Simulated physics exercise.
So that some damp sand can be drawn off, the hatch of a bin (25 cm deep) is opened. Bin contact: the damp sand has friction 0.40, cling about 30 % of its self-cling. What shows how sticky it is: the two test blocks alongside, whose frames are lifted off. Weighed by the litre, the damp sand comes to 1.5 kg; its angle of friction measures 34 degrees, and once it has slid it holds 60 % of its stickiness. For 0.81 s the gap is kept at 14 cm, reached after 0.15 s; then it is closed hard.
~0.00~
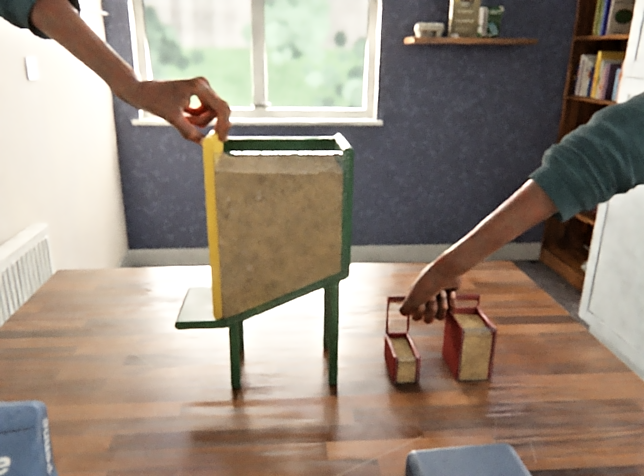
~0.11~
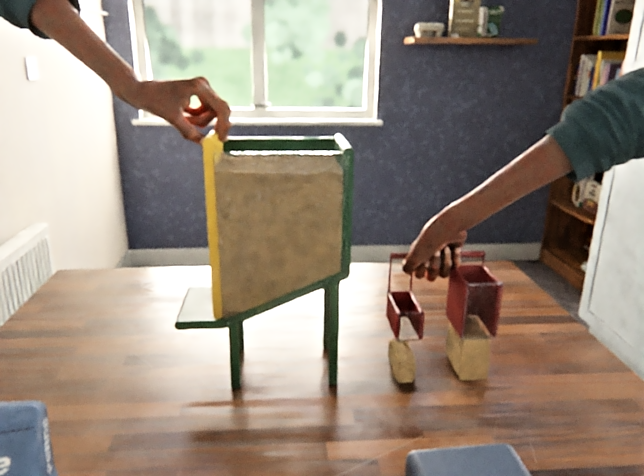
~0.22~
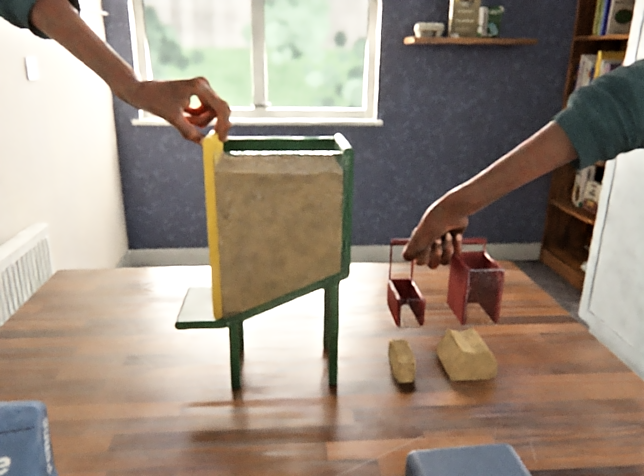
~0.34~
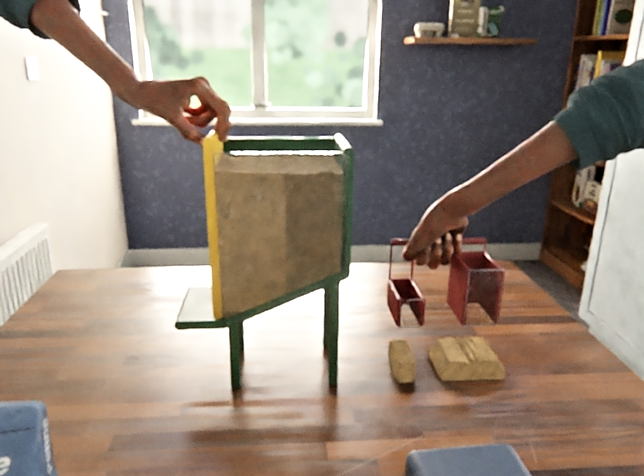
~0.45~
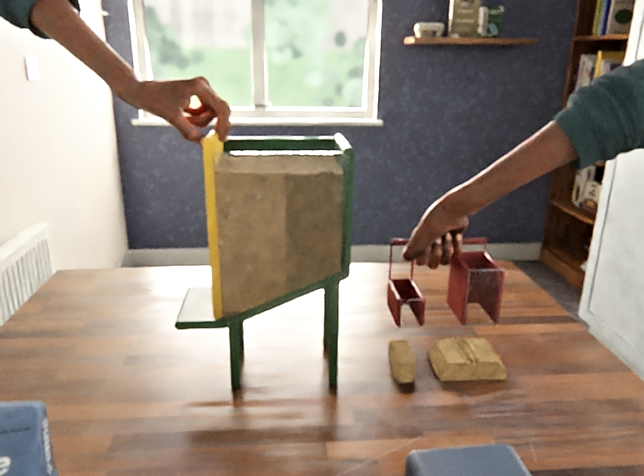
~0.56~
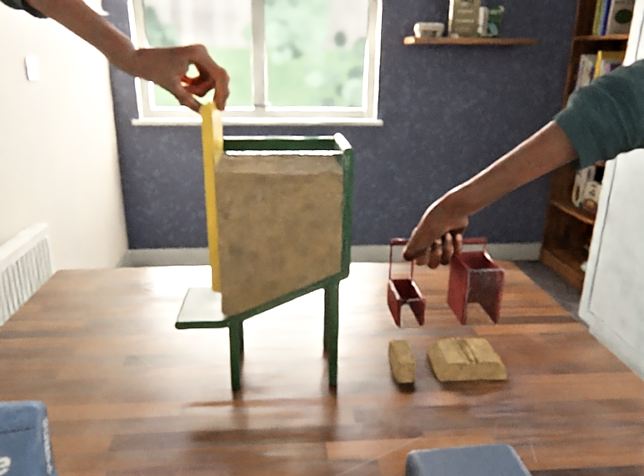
On a wooden table indoors, one hand lifting red holders off two sandy blocks, the larger slumping, another raising a yellow hatch.
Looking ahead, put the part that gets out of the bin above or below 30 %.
It settles higher than 30 %.
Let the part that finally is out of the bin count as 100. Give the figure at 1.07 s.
It comes to about 50 percent.
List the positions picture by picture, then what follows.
Top of the hatch at (208, 144), not yet moved; top of the damp sand at (227, 172); blocks stand 4.2 cm, 8.7 cm (left to right), in the first frame.
Top of the hatch at (208, 144), not yet moved; top of the damp sand at (227, 172); blocks stand 4.1 cm, 8.2 cm (left to right), in the second frame.
Top of the hatch at (208, 144), not yet moved; top of the damp sand at (227, 172); blocks stand 4.1 cm, 5.9 cm (left to right), in the third frame.
Top of the hatch at (208, 144), not yet moved; top of the damp sand at (227, 172); blocks stand 4.1 cm, 4.1 cm (left to right), in the fourth frame.
Top of the hatch at (208, 144), not yet moved; top of the damp sand at (227, 172); blocks stand 4.1 cm, 4.1 cm (left to right), in the fifth frame.
Top of the hatch at (206, 110), moved 4.7 cm; top of the damp sand at (231, 172); blocks stand 4.1 cm, 4.1 cm (left to right), in the sixth frame.
After 0.79 s, the hatch is 14 cm open and 6 % is out.
After 1.07 s, the hatch is 14 cm open and 24 % is out.
After 1.35 s, the hatch is 14 cm open and 37 % is out.
After 1.63 s, the hatch is 3.2 cm open and 45 % is out.
After 2.03 s, at the end, the hatch is shut and 45 % is out.
